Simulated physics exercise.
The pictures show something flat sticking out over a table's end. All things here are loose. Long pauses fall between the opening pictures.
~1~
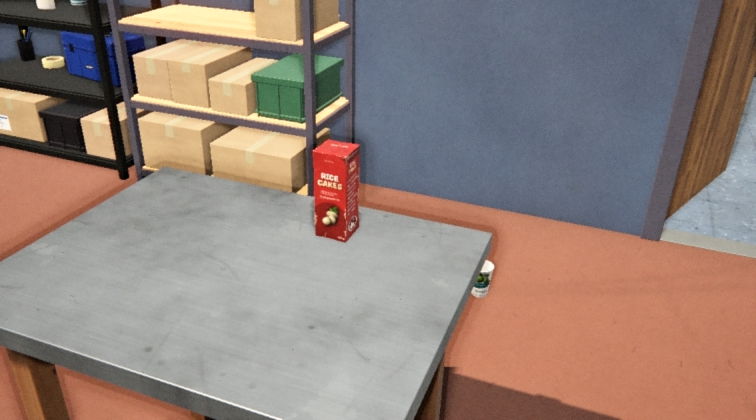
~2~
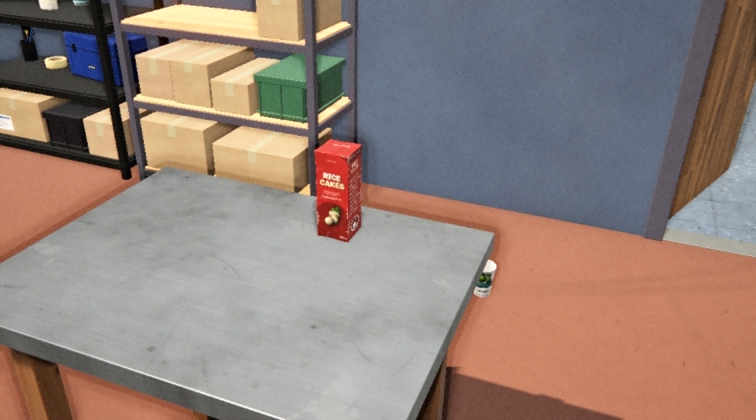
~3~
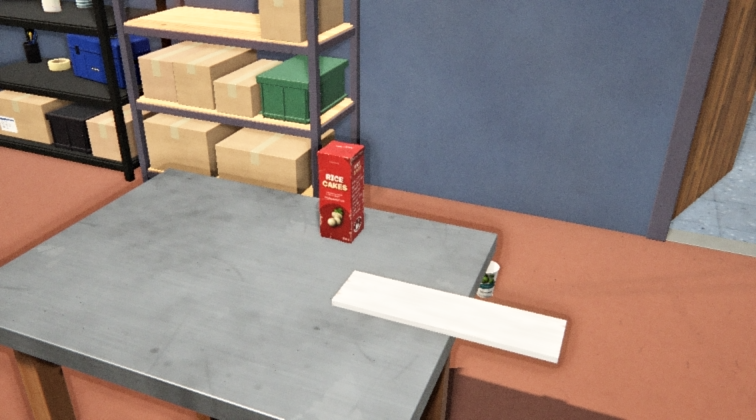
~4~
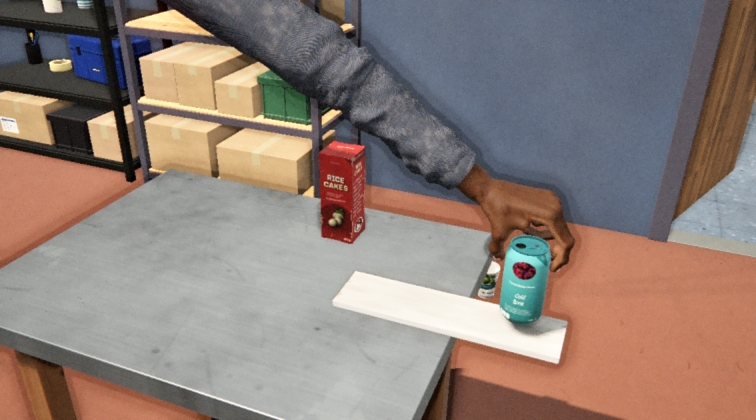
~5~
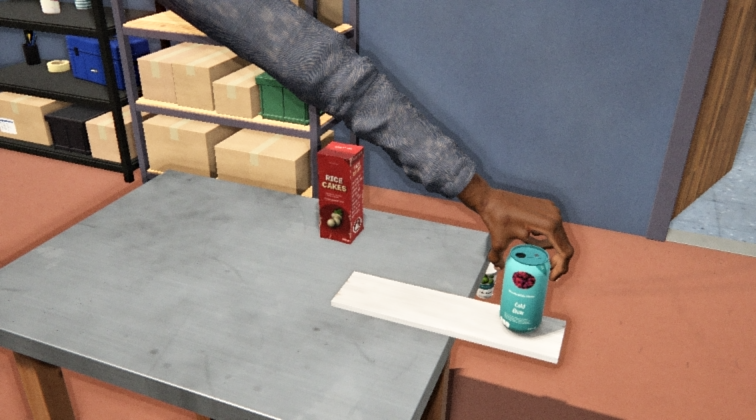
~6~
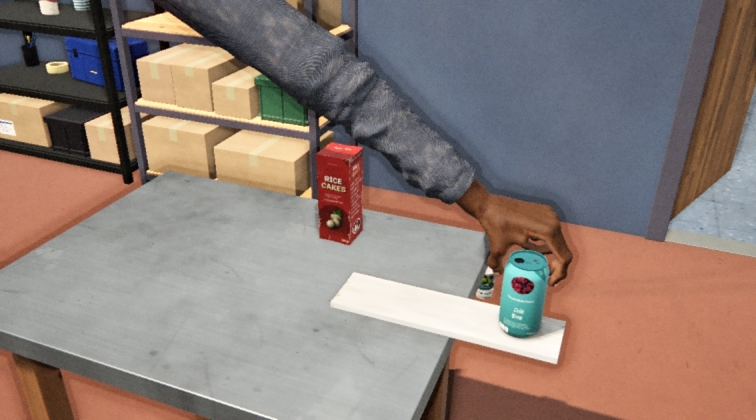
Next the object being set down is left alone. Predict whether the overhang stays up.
The overhang fails.
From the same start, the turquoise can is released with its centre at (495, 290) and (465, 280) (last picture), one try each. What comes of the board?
Topples, then stays put.
Then, 0.50 s past the last view, white board and turquoise can now down on the floor or falling.
Then, 0.70 s past the last view, things are still on the move.
Finally, down on the floor or falling, white board and turquoise can; red carton still in place. The board goes over.
